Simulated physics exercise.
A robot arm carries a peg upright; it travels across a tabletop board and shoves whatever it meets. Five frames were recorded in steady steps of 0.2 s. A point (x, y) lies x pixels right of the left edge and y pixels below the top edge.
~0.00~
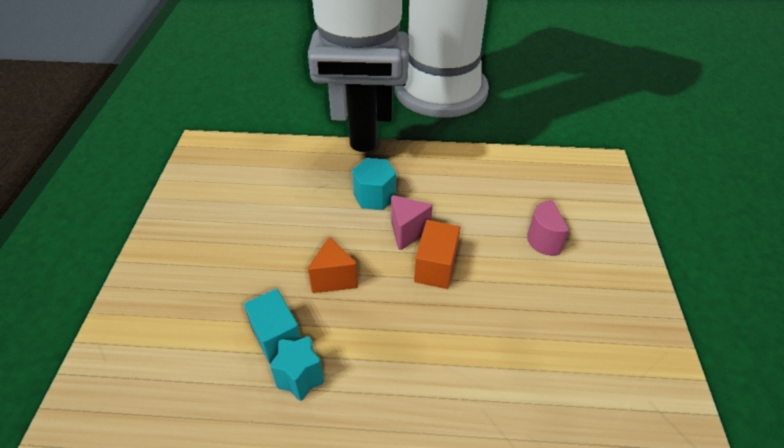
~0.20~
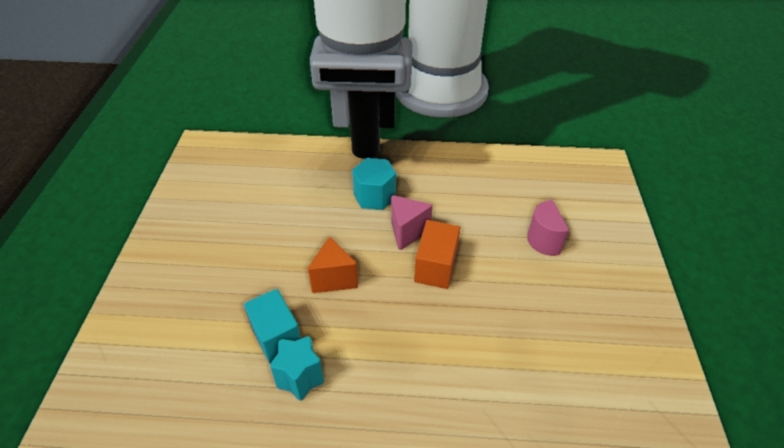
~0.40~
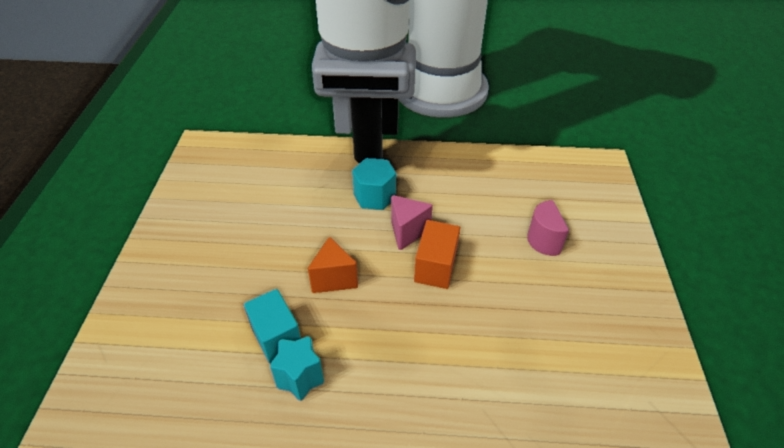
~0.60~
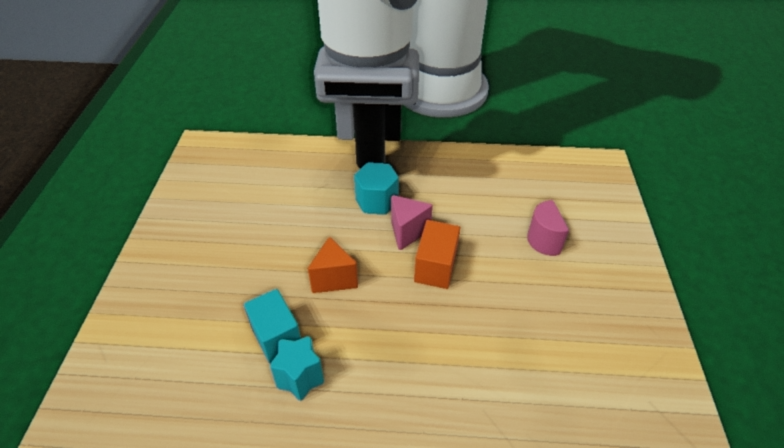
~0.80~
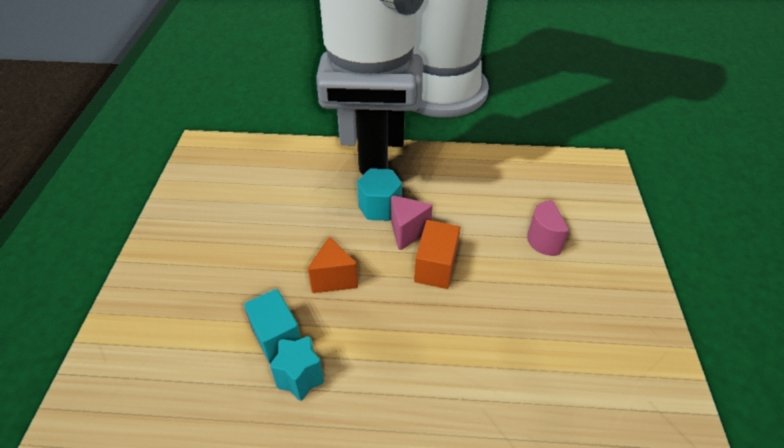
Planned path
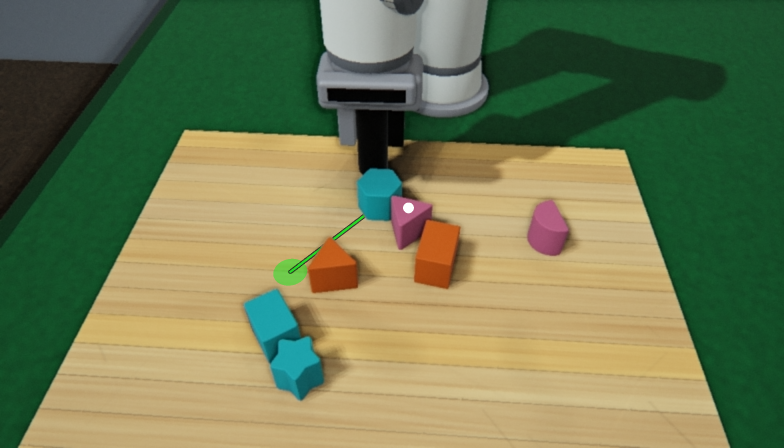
In this clip, a robot arm's black peg moves forward from the far edge of a wooden board scattered with coloured blocks, then pushes a turquoise six-sided block slightly toward the viewer and right, while the other blocks stay still.
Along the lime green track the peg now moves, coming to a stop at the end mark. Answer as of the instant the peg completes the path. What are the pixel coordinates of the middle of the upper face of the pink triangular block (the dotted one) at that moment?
That would be at about pixel (409, 224).
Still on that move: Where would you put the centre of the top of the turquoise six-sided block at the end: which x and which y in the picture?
If I read the scene right, the answer is (361, 231).
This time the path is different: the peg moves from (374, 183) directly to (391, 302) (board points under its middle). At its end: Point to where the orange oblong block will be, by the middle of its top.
Pixel (471, 254).
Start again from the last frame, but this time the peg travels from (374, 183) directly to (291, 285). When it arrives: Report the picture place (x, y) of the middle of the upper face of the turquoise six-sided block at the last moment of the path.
Close to (374, 208).
The drawn path runs from (374, 183) over (365, 215) and (330, 242) to (290, 272); the dot is on the pink triangular block.
What follows on the original path. One third of the way, peg (364, 201); turquoise six-sided block (371, 217); pink triangular block (409, 223), turned 70° anticlockwise; orange oblong block (446, 243).
Two thirds of the way, peg (328, 228); turquoise six-sided block (361, 231), turned 50° anticlockwise; pink triangular block (409, 224), turned 75° anticlockwise; orange oblong block (446, 243).
At the end, peg (287, 258); orange triangular block not moved; turquoise six-sided block (361, 231), turned 50° anticlockwise; pink triangular block (409, 224), turned 75° anticlockwise; orange oblong block (446, 243).
